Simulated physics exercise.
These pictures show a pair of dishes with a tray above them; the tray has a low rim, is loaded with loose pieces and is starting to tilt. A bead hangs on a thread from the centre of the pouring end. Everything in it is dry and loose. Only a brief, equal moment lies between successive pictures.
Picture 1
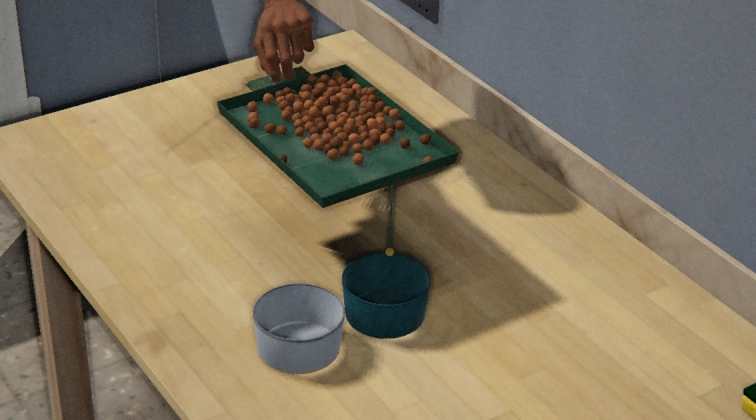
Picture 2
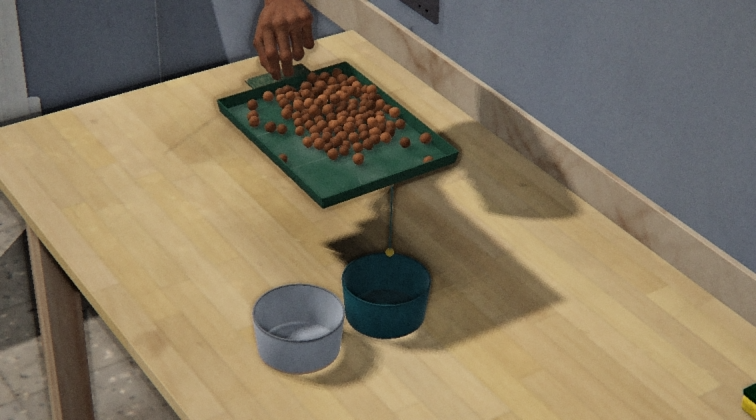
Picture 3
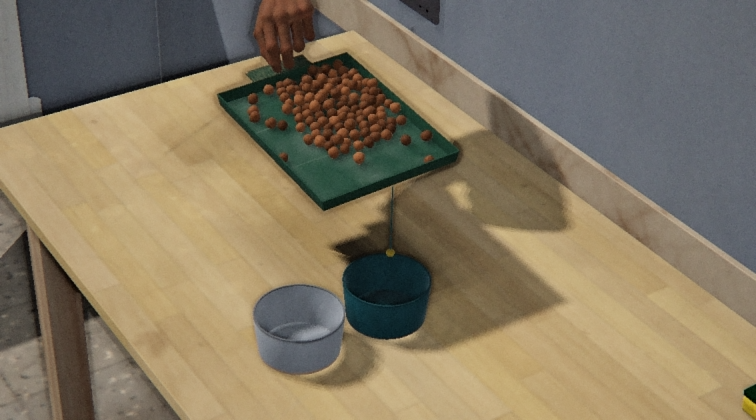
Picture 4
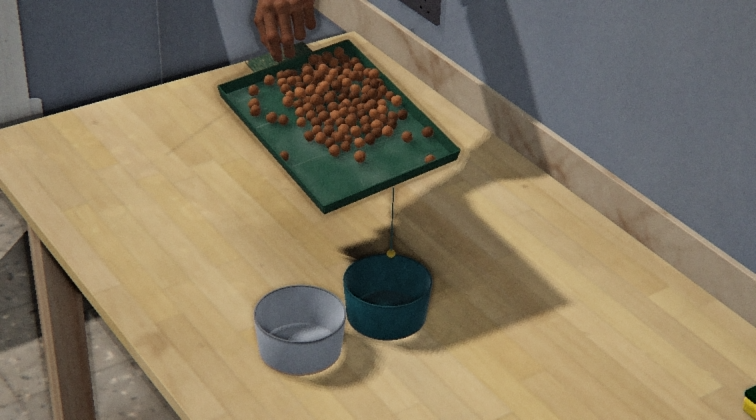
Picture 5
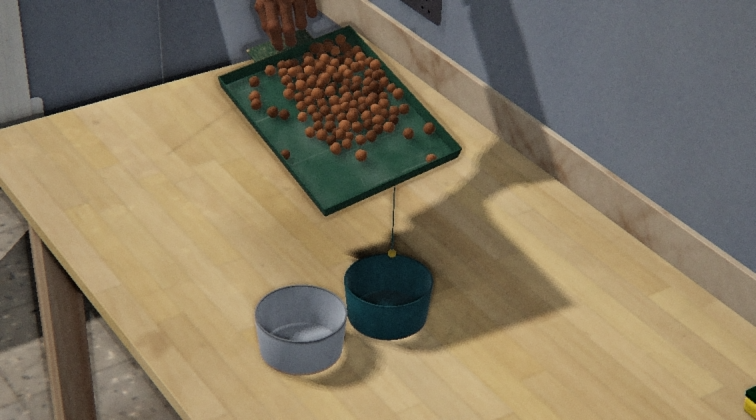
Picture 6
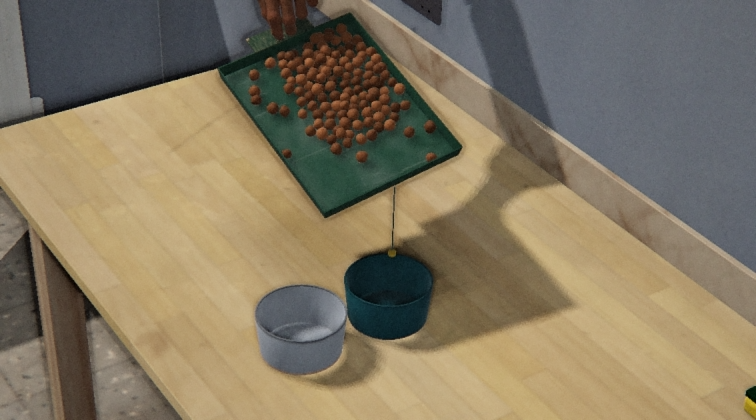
On a wooden table, a hand gradually tilting a green tray of round brown hazelnuts above a grey dish and a teal dish.
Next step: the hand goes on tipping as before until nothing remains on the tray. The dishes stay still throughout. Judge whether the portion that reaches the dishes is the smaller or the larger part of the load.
The amount caught is going to be bigger than the amount missed.
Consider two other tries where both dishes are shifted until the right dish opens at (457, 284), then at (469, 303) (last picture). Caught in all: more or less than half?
For the two tries in order: Not as much as half, not as much as half.
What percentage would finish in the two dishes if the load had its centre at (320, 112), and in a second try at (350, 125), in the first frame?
In order, about 70 and 70 in a hundred.
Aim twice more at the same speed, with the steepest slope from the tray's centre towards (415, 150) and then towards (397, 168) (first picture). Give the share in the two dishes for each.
Roughly 0 per cent, and 20 per cent.
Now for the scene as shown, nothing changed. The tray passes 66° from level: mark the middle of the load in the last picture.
Look around (347, 170) in the last picture.
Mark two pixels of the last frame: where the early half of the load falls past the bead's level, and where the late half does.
Earlier half at (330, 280), later half at (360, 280).
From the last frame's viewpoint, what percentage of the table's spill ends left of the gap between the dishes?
Close to 60 per cent of the spill, I think.
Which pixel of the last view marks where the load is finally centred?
Around (345, 327).
Shortly afterwards, tray tipped steeply; the bulk on the tray; a little in the left dish; only a few in the right dish; only a few outside both; a little in the air.
Next, tray tipped past a quarter turn; near half on the tray; near a quarter in the left dish; a little in the right dish; a little outside both; near a quarter in the air.
Some moments later, tray tipped past a quarter turn; near a third in the left dish; near a third in the right dish; near a third outside both.
In the end, tray tipped past a quarter turn; near a third in the left dish; near a third in the right dish; near a third outside both.
